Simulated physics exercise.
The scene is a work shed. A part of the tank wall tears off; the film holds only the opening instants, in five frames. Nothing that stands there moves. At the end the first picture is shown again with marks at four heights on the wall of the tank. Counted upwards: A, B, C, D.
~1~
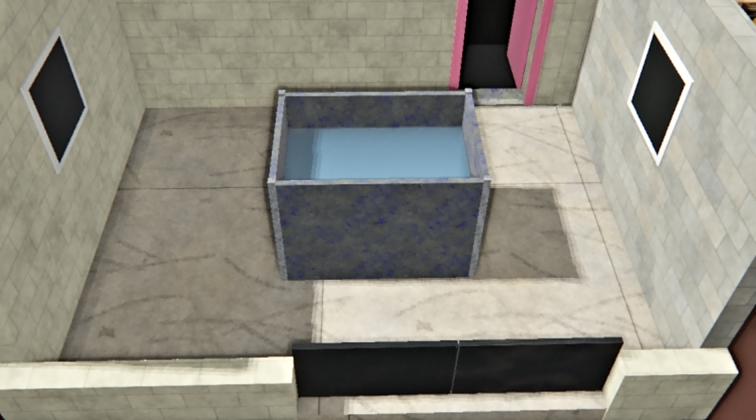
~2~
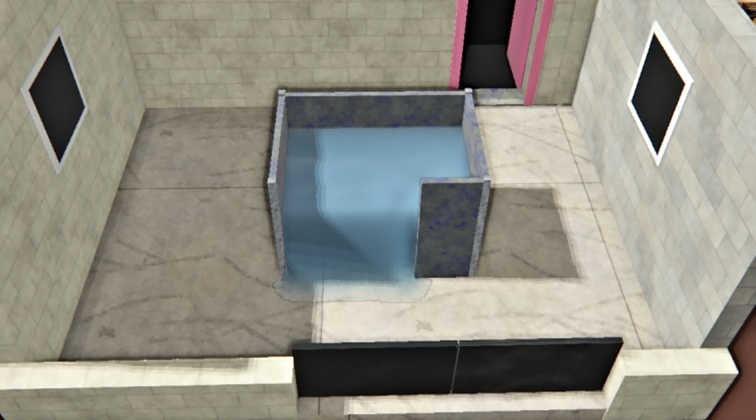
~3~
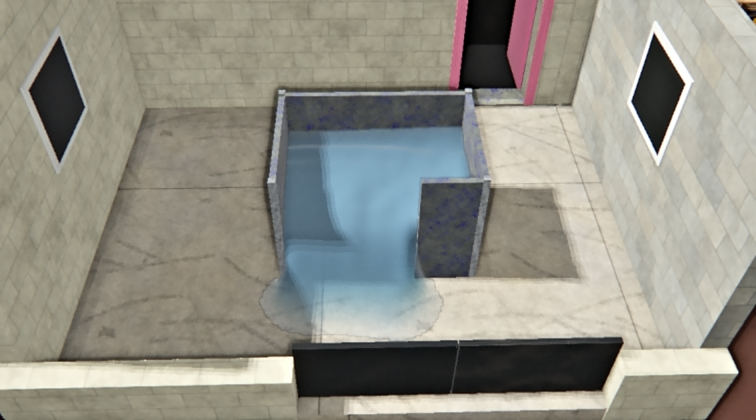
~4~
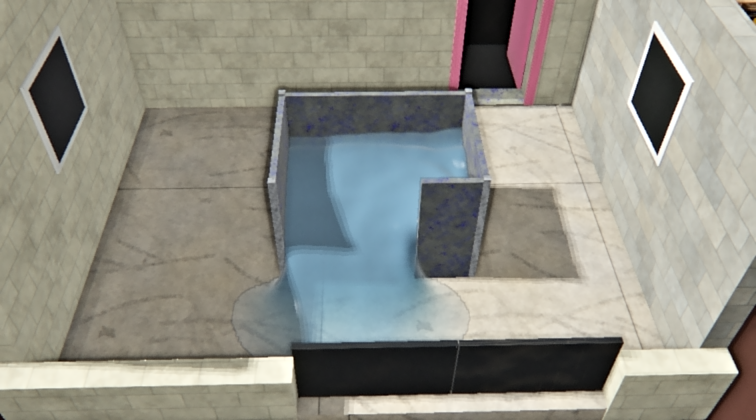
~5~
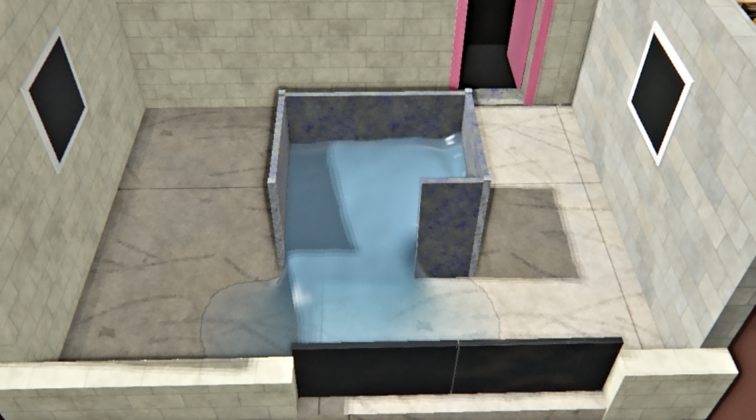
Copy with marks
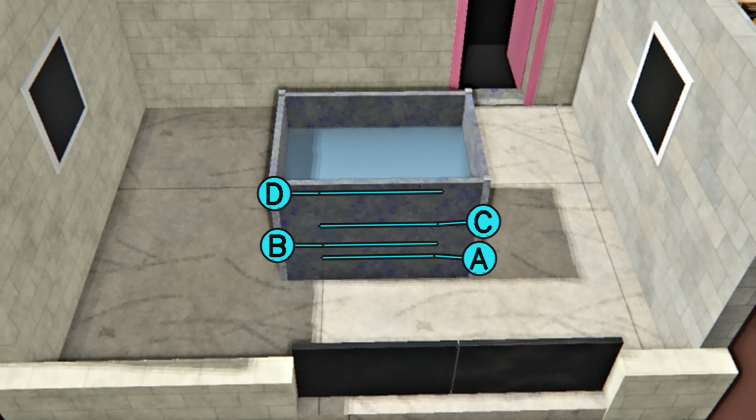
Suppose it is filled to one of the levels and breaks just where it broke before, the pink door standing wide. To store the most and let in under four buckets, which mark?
Mark B.
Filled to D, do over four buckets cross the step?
Yes.
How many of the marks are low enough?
Two of the four.
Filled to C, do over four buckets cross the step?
Yes, it does.
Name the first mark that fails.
That would be C.
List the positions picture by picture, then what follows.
Water in the tank at rest, its middle at (377, 165); foot of the pink doorway at (490, 104); shut gate at (457, 350).
Water covers 2 % of the ground and shows as far out as (422, 290).
Water covers 5 % of the ground and shows as far out as (270, 297).
Water covers 10 % of the ground and shows as far out as (454, 309).
Water covers 15 % of the ground and shows as far out as (213, 314).
On the marked copy, A at (379, 256); B at (379, 244); C at (379, 225); D at (380, 192); from the bottom up A, B, C, D.
For mark A, nothing gets over.
For mark B, a splash gets over, under a bucket.
For mark C, about 8 bucketfuls get in.
For mark D, dozens of bucketfuls pour in.
